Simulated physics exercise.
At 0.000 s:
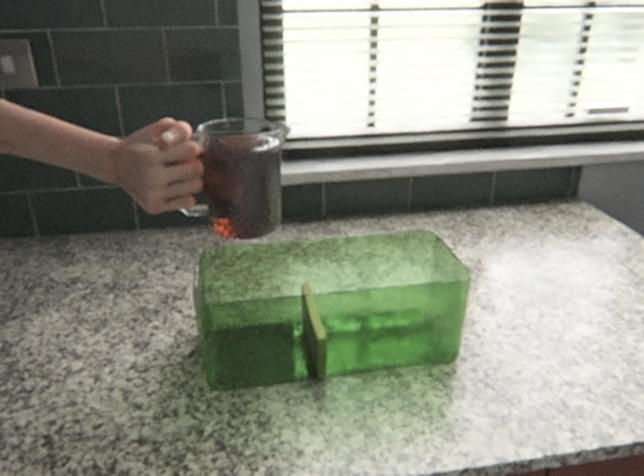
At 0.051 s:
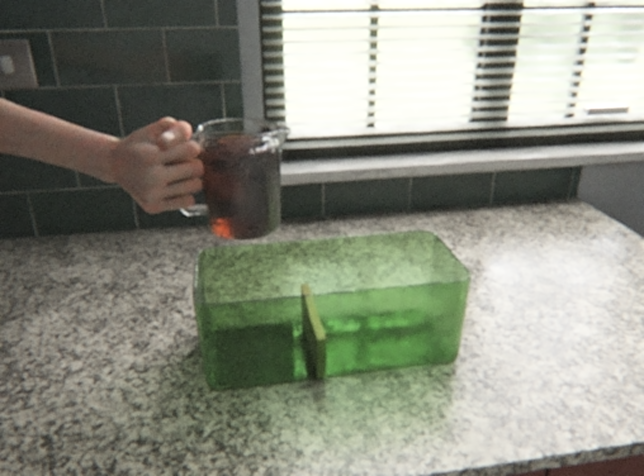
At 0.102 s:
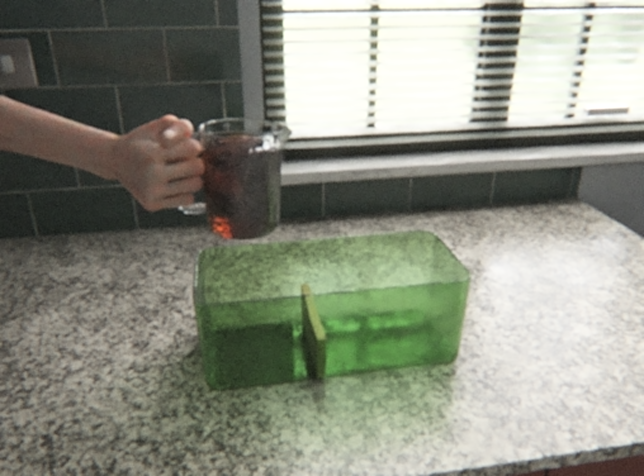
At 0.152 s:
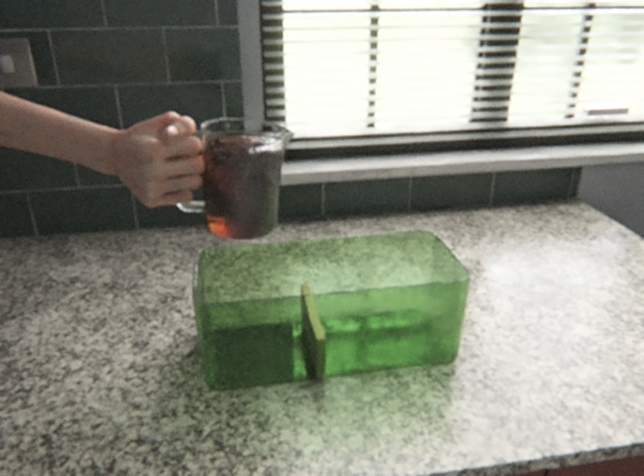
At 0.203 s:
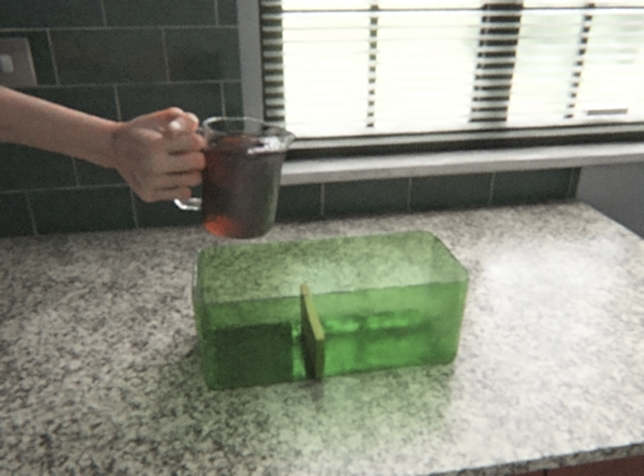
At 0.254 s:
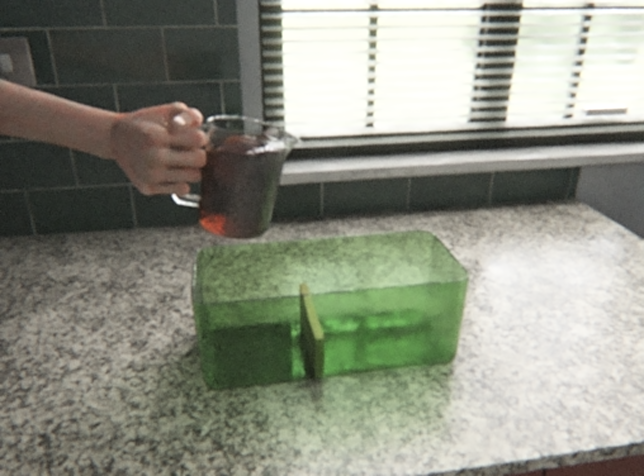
On a speckled kitchen worktop, a hand held a glass jug of dark reddish tea above the left part of a clear green divided basin, then slowly tilted it slightly to the right.
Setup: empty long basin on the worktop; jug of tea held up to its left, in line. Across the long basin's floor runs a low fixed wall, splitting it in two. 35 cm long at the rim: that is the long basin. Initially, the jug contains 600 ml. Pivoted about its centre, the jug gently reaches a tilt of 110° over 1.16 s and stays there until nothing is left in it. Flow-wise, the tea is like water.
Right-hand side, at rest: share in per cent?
97 per cent.
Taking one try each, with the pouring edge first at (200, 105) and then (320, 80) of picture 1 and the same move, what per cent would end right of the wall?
5 then 95 %.
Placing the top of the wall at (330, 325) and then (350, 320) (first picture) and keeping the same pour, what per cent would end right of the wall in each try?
In turn about 90 and 60 per cent.
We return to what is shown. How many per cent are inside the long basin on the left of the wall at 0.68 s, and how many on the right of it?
About 0 left, 5 right.
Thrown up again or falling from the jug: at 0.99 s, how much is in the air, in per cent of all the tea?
About 18 per cent.
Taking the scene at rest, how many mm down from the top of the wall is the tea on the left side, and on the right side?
I'd say some 60 mm on the left and some 38 mm on the right.
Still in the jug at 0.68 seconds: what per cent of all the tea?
Roughly 80 percent.
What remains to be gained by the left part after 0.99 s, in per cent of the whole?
Some 2 per cent.
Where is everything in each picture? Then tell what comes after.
The first picture shows tilt 0°; pouring edge (291, 127); surface from (202, 145) to (279, 141); the long basin's rim runs from (196, 276) to (452, 253); the wall's top is at (313, 310).
The second picture shows tilt 1°; pouring edge (291, 128); surface from (201, 145) to (278, 142).
The third picture shows tilt 2°; pouring edge (293, 129); surface from (202, 144) to (280, 142).
The fourth picture shows tilt 5°; pouring edge (295, 131); surface from (205, 144) to (282, 142).
The fifth picture shows tilt 8°; pouring edge (297, 134); surface from (206, 145) to (284, 142).
The sixth picture shows tilt 13°; pouring edge (300, 139); surface from (207, 146) to (287, 143).
Then, 0.68 s in, the tilt is 69° and 81 per cent is still to pour, 0 is left of the wall and 5 right of it.
Then, 0.99 s in, the tilt is 104° and 25 per cent is still to pour, 0 is left of the wall and 57 right of it.
Then, 1.31 s in, the tilt is 110° and 1 per cent is still to pour, 2 is left of the wall and 96 right of it.
Then, 1.66 s in, the tilt is 110° and 0 per cent is still to pour, 2 is left of the wall and 97 right of it.
Finally, 2 per cent lies left of the wall, 97 right of it and 1 outside.
